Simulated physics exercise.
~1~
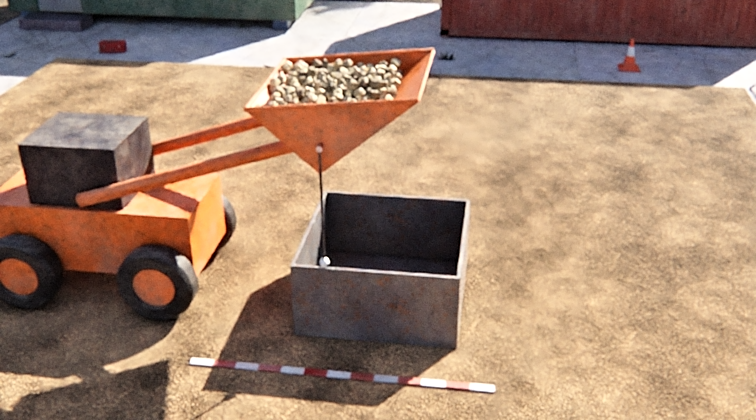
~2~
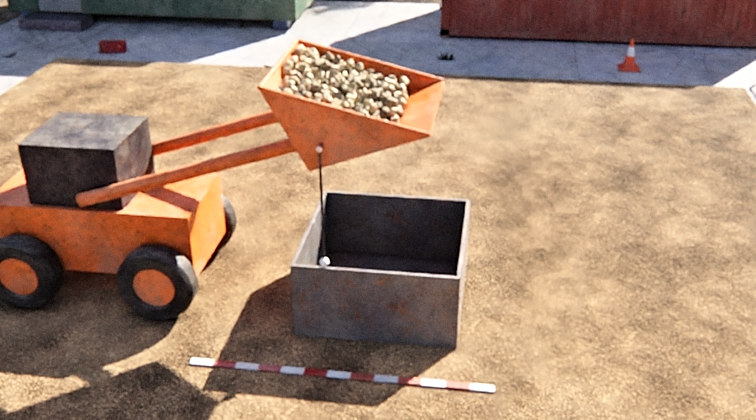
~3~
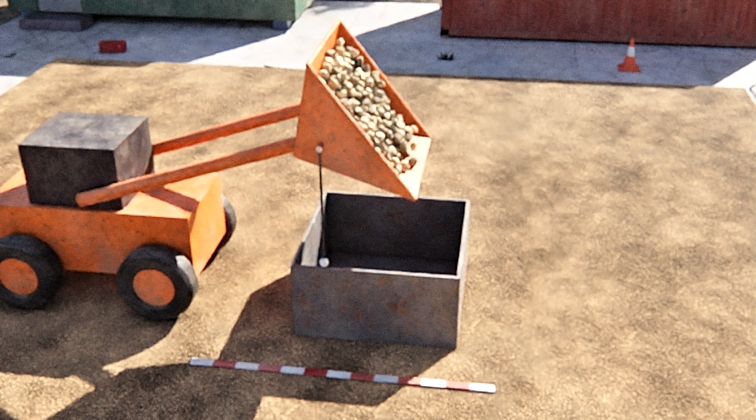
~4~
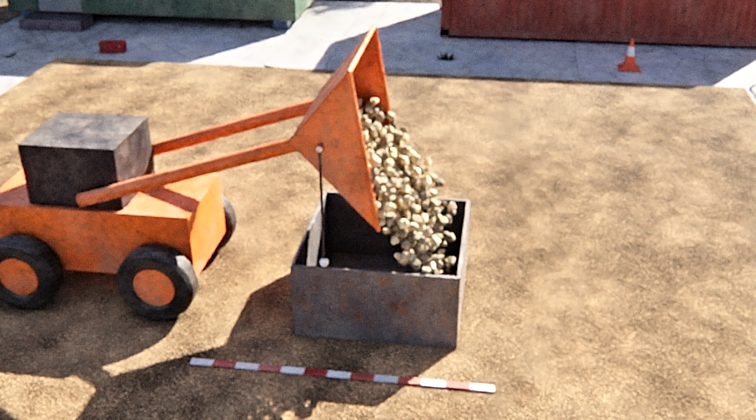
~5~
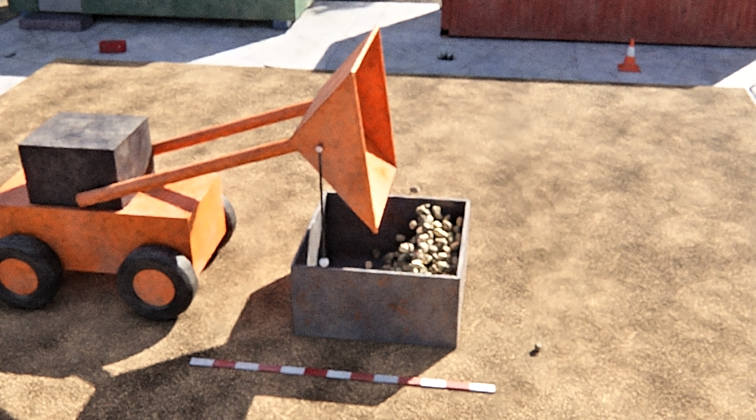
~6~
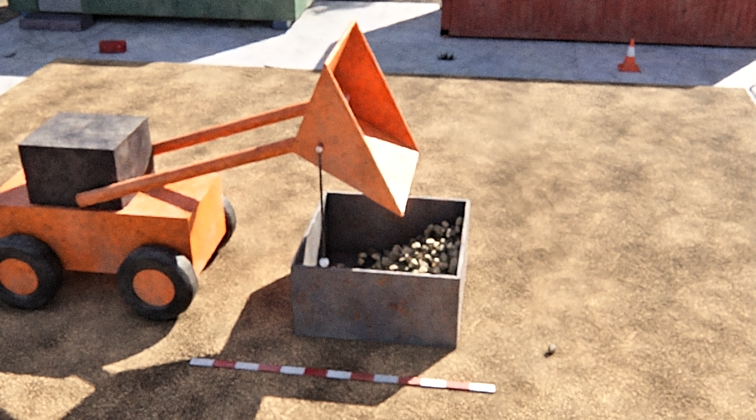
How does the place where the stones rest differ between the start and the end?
At the start the stones sit in the loader's raised orange bucket above the bin. At the end they lie lower down and further right, inside the dark open bin.
